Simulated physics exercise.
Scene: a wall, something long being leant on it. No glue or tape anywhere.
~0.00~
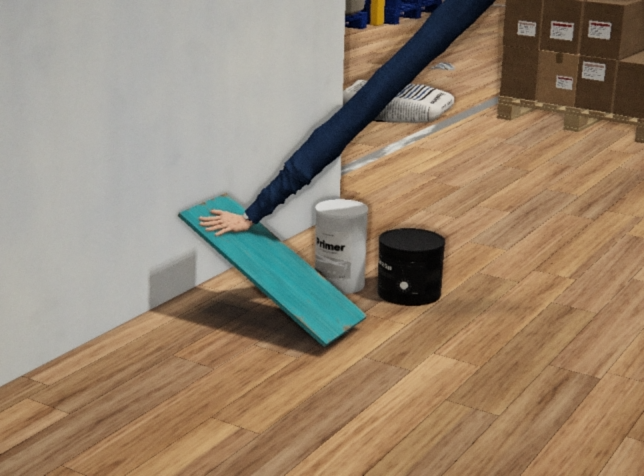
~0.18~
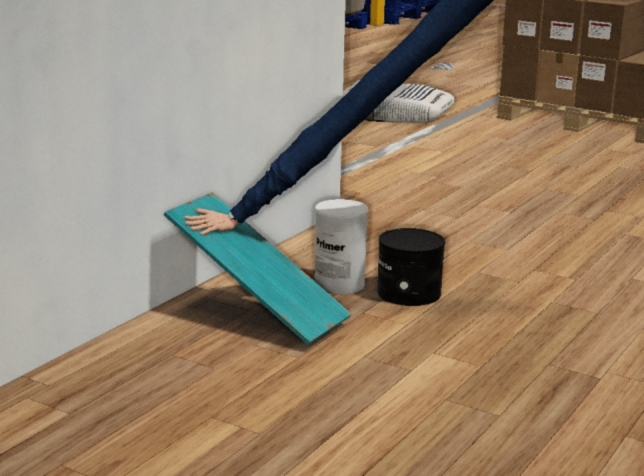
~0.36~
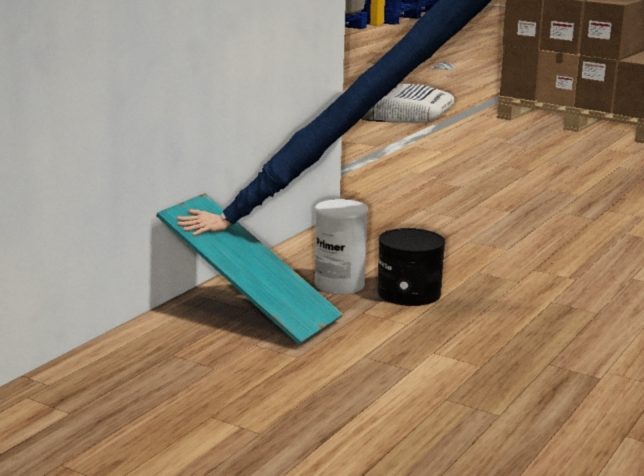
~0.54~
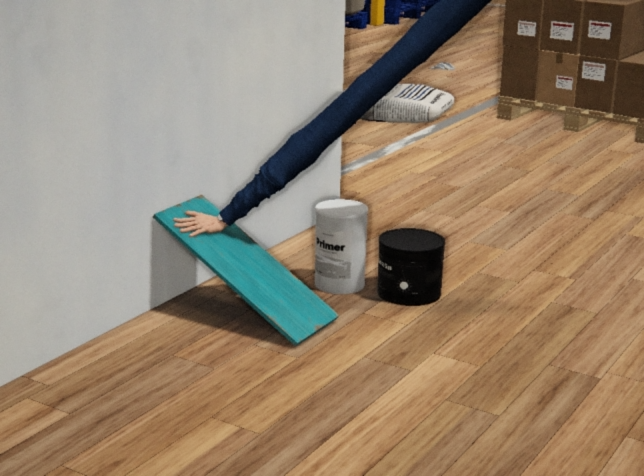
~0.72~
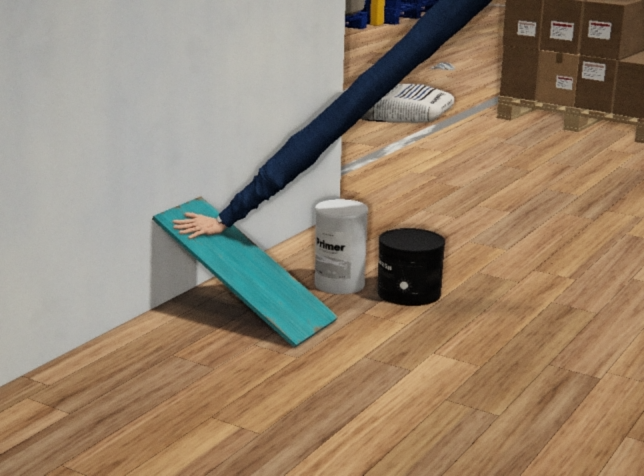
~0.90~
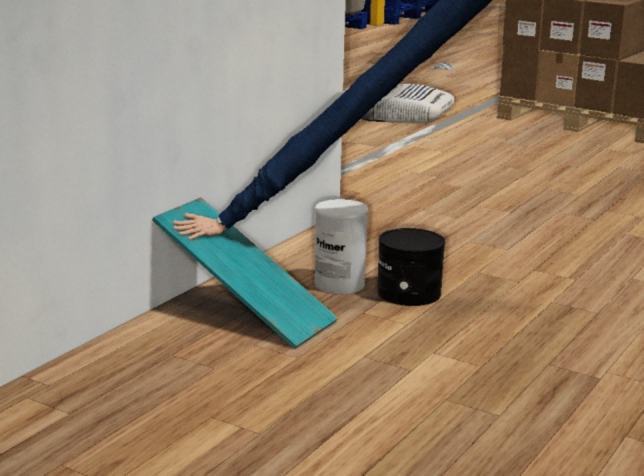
An arm in a dark blue sleeve reaches down from the top, its hand on a slanted turquoise board beside a pale wall, seen from above on a wood-plank floor. A white pail and a black tub stand right of the board, with stacked brown boxes and a pale sack behind. The hand moves the board a short way left to lean against the wall, then both stay still.
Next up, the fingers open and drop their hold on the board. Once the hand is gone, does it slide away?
Ends up lower.
By 1.20 s, turquoise board leaning 12° more than when let go near (251, 288).
By 1.30 s, turquoise board leaning 29° more than when let go near (257, 316).
By 1.50 s, turquoise board resting near (255, 315).
When it is over (4.5 s), moved from the start, turquoise board; the other 2 as before. End places, in pixels of the last picture, turquoise board near (257, 316). The board slips out.
